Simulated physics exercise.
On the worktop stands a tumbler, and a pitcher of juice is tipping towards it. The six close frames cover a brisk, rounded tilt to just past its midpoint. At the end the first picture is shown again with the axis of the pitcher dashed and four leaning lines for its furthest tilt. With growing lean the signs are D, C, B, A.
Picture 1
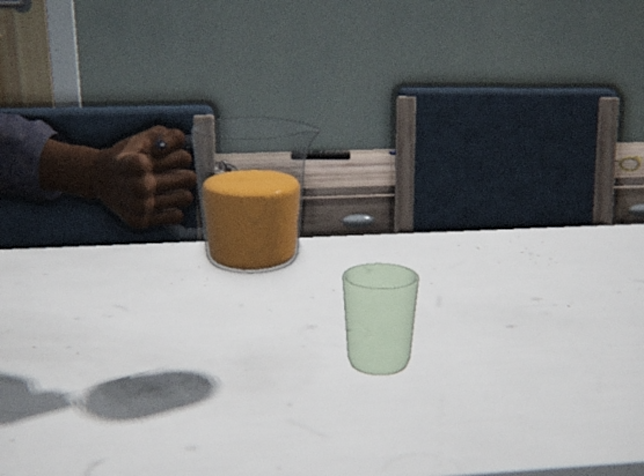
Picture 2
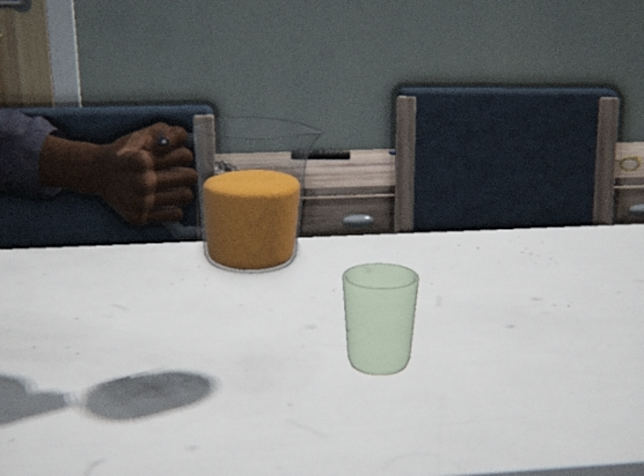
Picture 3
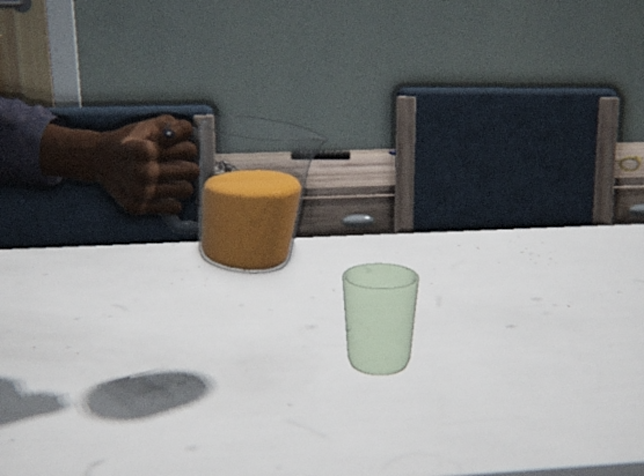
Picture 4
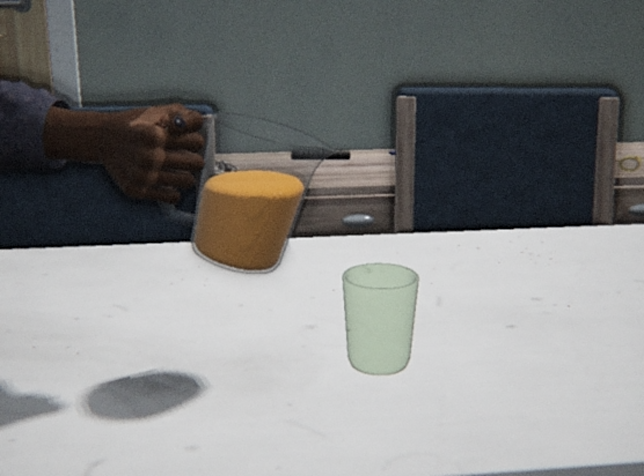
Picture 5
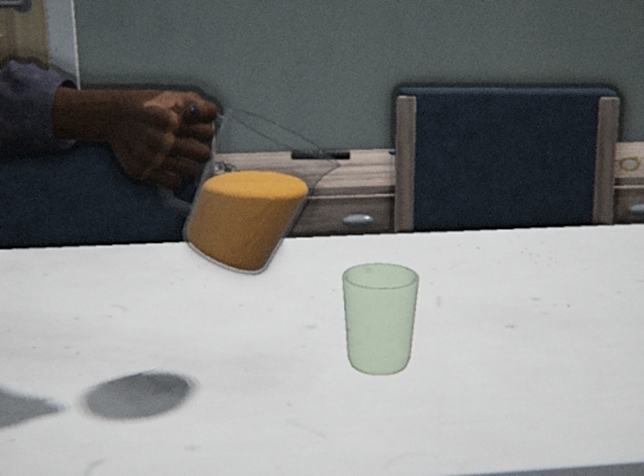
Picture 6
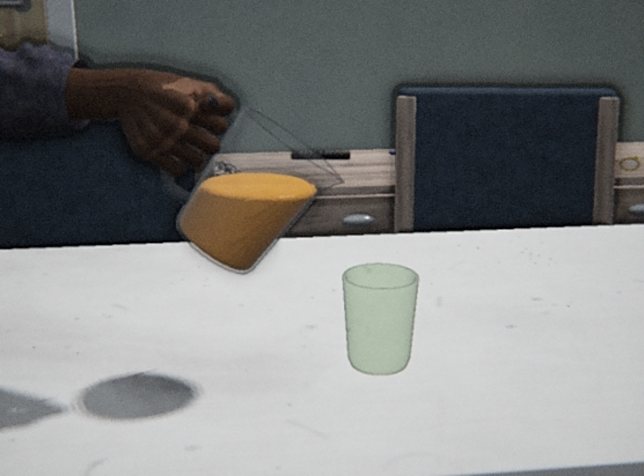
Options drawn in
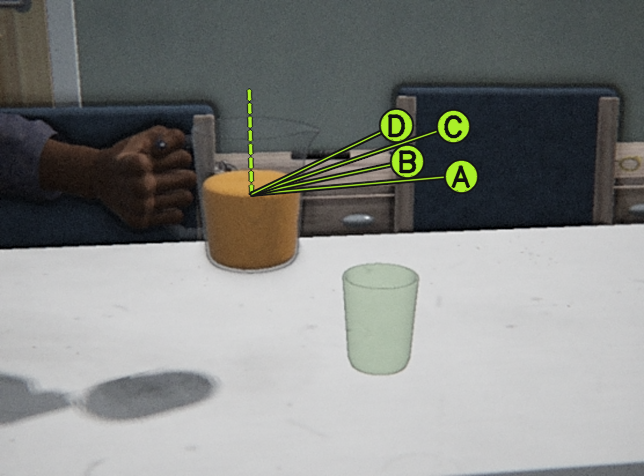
On a white worktop, a hand held a clear pitcher of orange juice upright behind a pale green tumbler, then gradually tilted it to the right, the juice staying inside while the tumbler stood still.
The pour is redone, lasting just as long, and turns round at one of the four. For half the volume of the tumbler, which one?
I would pick tilt D.
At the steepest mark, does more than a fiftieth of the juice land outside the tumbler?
Yes.
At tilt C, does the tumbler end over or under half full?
Over.
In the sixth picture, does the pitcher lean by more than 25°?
Yes.
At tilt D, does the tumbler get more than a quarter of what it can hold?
Yes.
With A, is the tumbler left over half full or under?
Over.
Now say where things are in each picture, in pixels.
In the first picture, upright, lip at (319, 129); rim of the tumbler round (381, 275); nothing has left yet.
In the second picture, upright, lip at (321, 131); nothing has left yet.
In the third picture, tipped about 7°, lip at (326, 138); nothing has left yet.
In the fourth picture, tipped about 16°, lip at (333, 149); nothing has left yet.
In the fifth picture, tipped about 26°, lip at (339, 164); nothing has left yet.
In the sixth picture, tipped about 36°, lip at (343, 180); nothing has left yet.
On the marked copy, A at (444, 177); B at (390, 164); C at (437, 131); D at (380, 132).
With A, the tumbler ends with about 91 % of what it can hold; 20 % of the juice is spilt.
With B, the tumbler ends with about 87 % of what it can hold; 9 % of the juice is spilt.
With C, the tumbler ends with about 76 % of what it can hold.
With D, the tumbler ends with about 50 % of what it can hold.
